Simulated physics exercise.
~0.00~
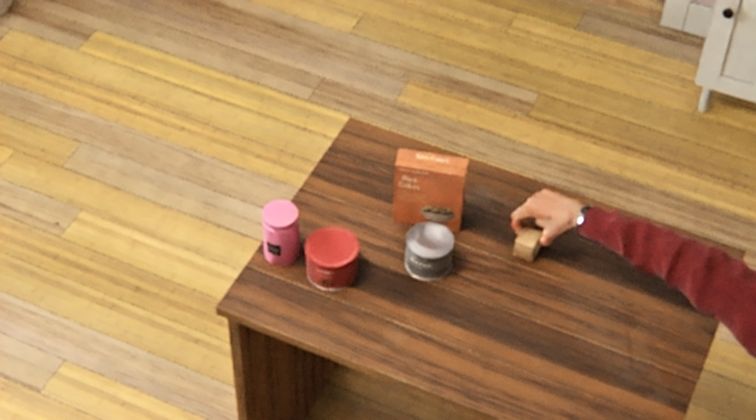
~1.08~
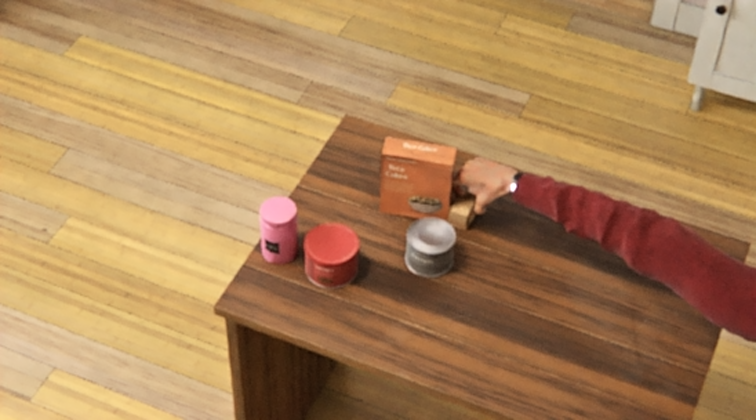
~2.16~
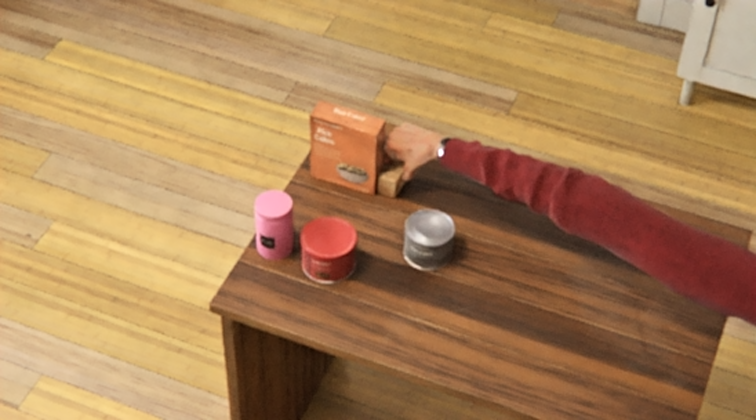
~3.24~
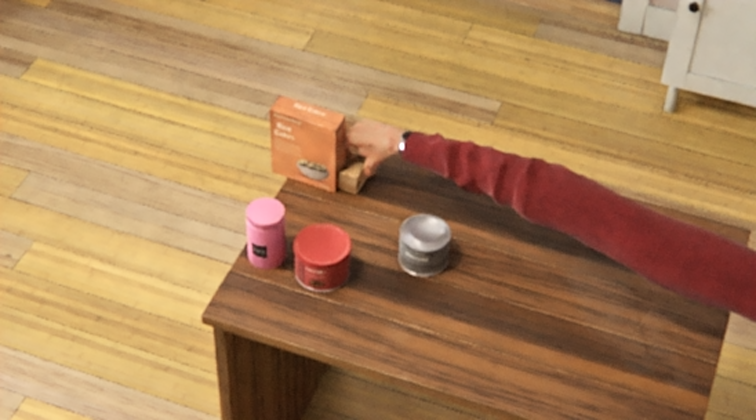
Hand with a wooden block pushing an upright orange packet left to the table's edge, pink jar and two tubs staying put.
